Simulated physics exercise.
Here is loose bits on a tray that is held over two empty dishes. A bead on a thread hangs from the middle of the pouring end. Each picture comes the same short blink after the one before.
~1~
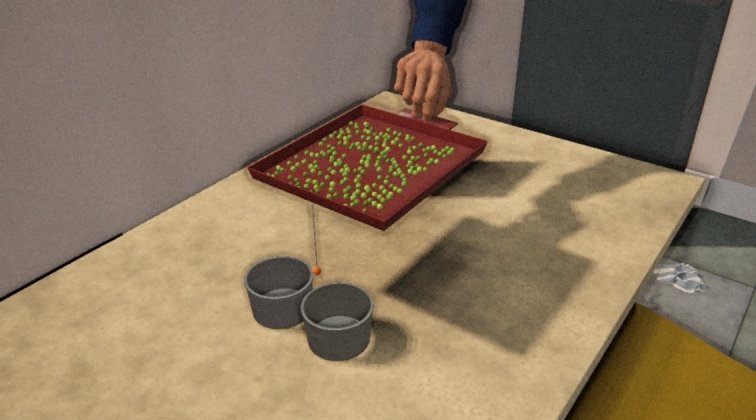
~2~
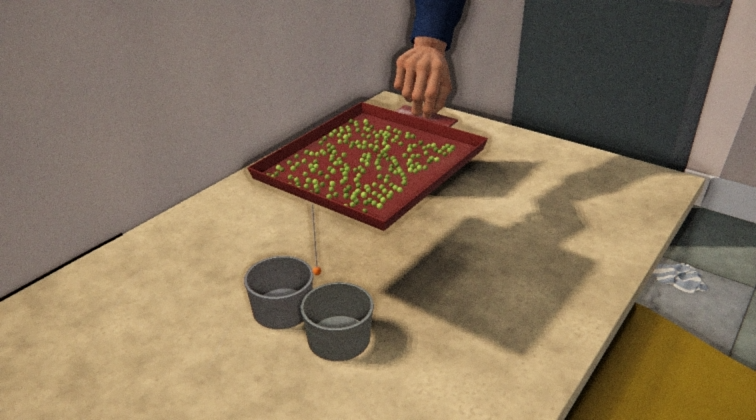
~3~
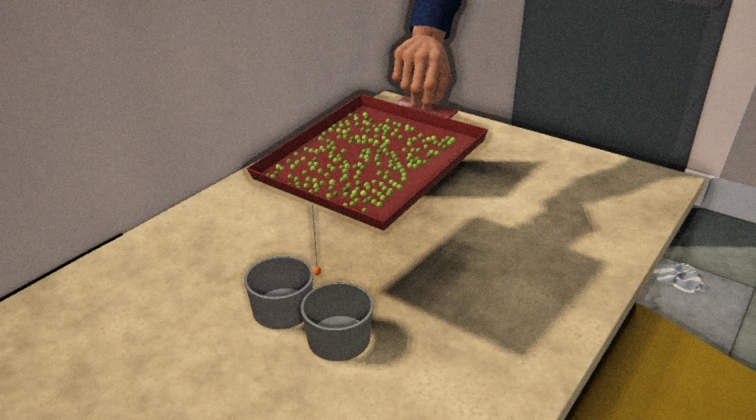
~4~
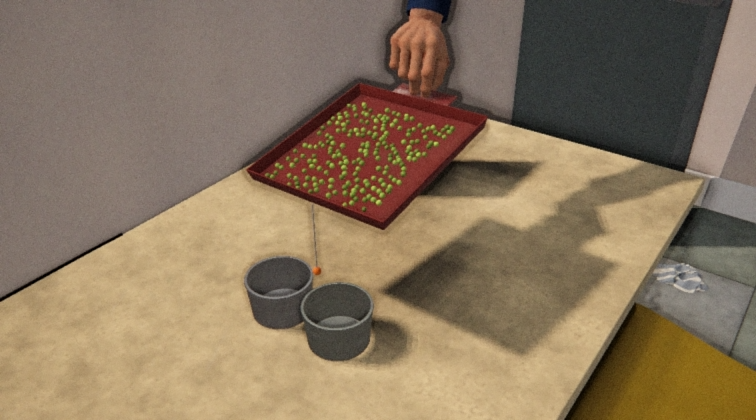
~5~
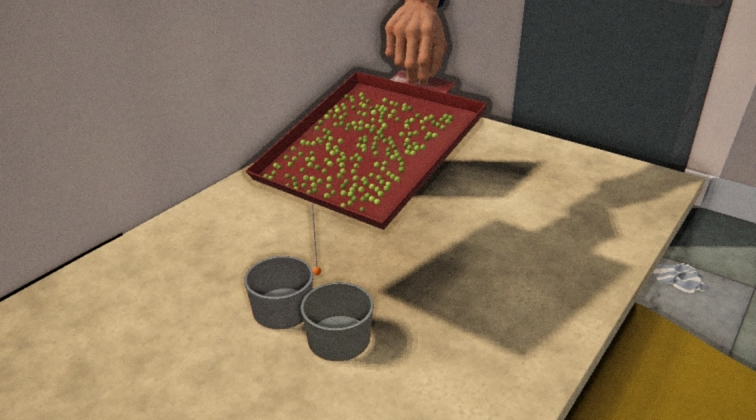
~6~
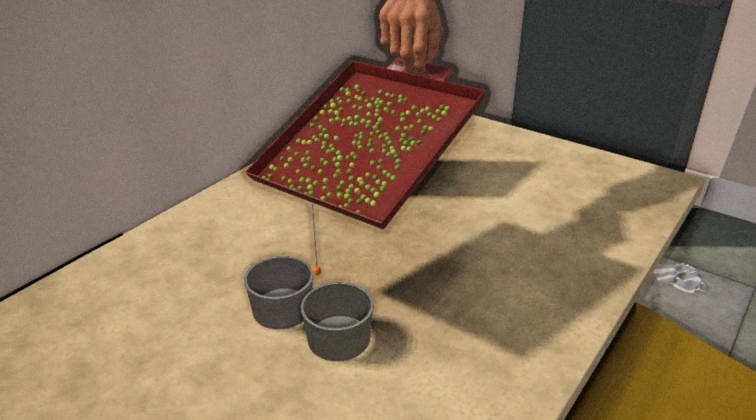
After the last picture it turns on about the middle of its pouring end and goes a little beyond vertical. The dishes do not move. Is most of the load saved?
The two hold the larger part of the load.
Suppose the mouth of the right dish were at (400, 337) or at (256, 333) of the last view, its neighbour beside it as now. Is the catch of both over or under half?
One: Not half. Two: Under half.
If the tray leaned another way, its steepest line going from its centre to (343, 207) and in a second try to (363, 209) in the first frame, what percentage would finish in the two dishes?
Near 50 % and 30 %.
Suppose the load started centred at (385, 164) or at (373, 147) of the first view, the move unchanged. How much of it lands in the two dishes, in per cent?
Near 60 % and 70 %.
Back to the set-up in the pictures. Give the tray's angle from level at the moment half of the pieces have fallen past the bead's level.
At some 110 degrees.
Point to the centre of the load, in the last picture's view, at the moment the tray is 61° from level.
Near (302, 191).
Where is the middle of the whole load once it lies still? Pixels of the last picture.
Around (284, 313).
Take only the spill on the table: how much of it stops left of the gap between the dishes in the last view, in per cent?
It comes to 90 per cent or so.
Shortly afterwards, tray tipped steeply; the bulk on the tray; only a few in the right dish; only a few in the left dish; only a few outside both; a little in the air.
Next, tray tipped right over; near two thirds on the tray; only a few in the right dish; a little in the left dish; a little outside both; near a quarter in the air.
Some moments later, tray tipped past a quarter turn; near a quarter in the right dish; near a third in the left dish; near a third outside both.
In the end, tray tipped past a quarter turn; near a quarter in the right dish; near a third in the left dish; near a third outside both.
